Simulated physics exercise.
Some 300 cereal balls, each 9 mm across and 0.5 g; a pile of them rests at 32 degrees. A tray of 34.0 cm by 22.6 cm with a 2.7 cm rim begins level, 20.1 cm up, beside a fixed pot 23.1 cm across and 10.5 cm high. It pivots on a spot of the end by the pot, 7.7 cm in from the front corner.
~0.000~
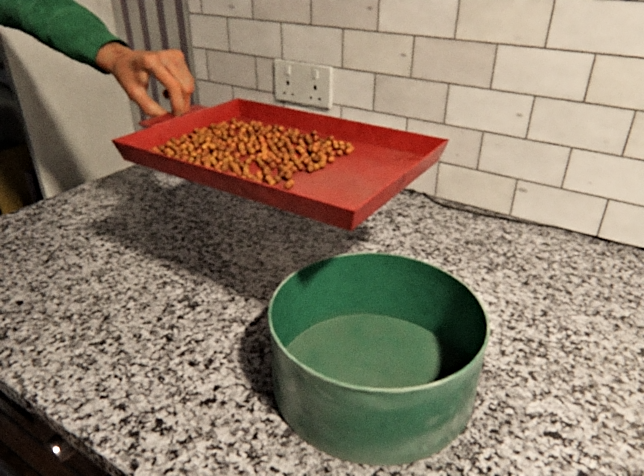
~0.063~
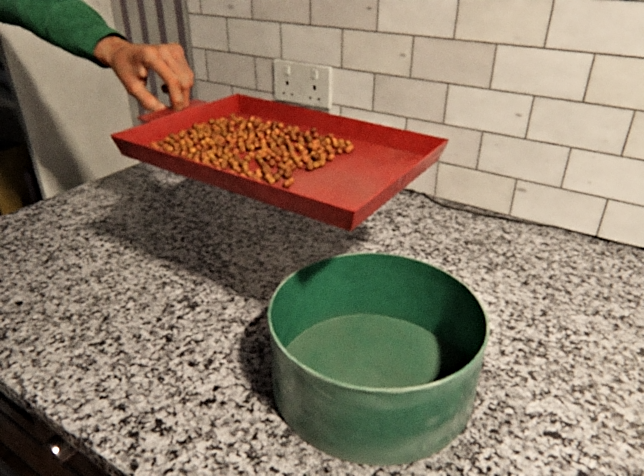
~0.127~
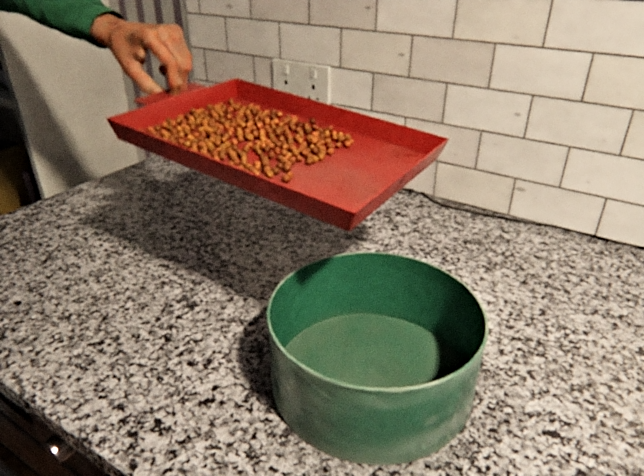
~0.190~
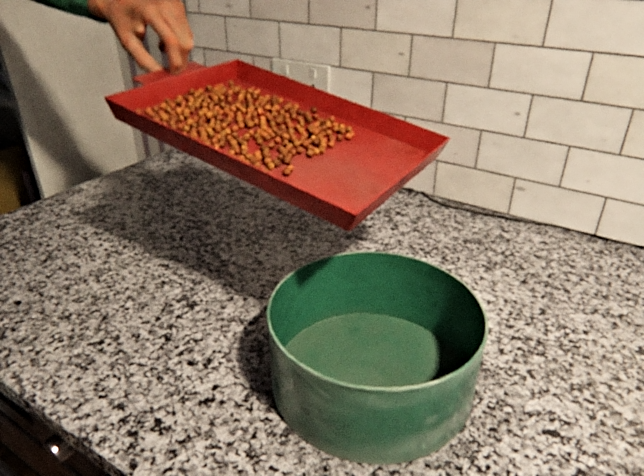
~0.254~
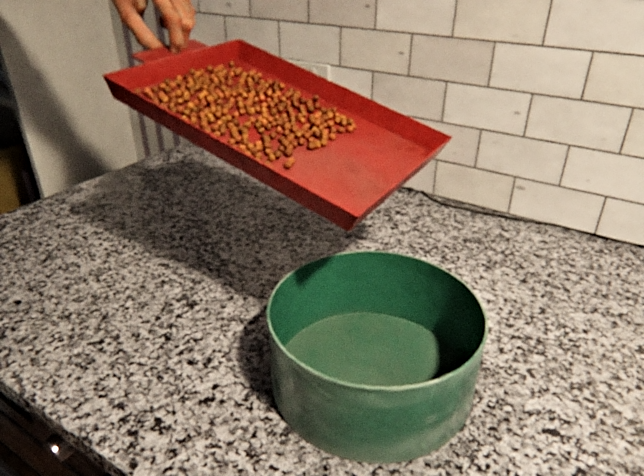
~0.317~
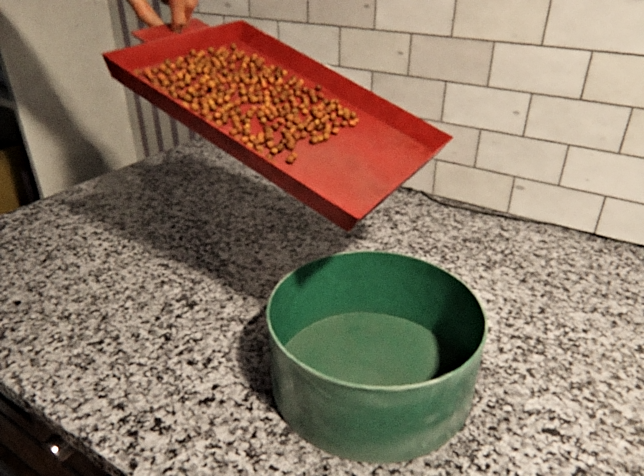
Red tray of small brown pieces tilting steadily down to the right above a green pot as a hand raises its left end.
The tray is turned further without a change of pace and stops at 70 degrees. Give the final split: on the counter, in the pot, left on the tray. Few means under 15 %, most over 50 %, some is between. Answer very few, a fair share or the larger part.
Counter very few, pot a fair share, tray the larger part.
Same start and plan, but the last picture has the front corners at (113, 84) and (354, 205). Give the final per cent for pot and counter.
Pot 0, counter 0.
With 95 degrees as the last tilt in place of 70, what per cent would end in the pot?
In that case some 80 per cent.
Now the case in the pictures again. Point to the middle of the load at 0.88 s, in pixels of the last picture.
At about (391, 186).
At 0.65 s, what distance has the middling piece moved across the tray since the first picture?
About 11 cm.
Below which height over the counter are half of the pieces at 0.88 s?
About 22 cm.
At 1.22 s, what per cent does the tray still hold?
Roughly 65 per cent.
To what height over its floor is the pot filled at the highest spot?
About 1.5 cm.
After 0.65 s, tilt 44 degrees; the tray holds 100 %, the pot 0 %.
After 0.88 s, tilt 61 degrees; the tray holds 85 %, the pot 0 %.
After 1.22 s, tilt 70 degrees; the tray holds 65 %, the pot 25 %.
By 1.9 s all is still; counter 5 %, pot 25 %, tray 65 %.
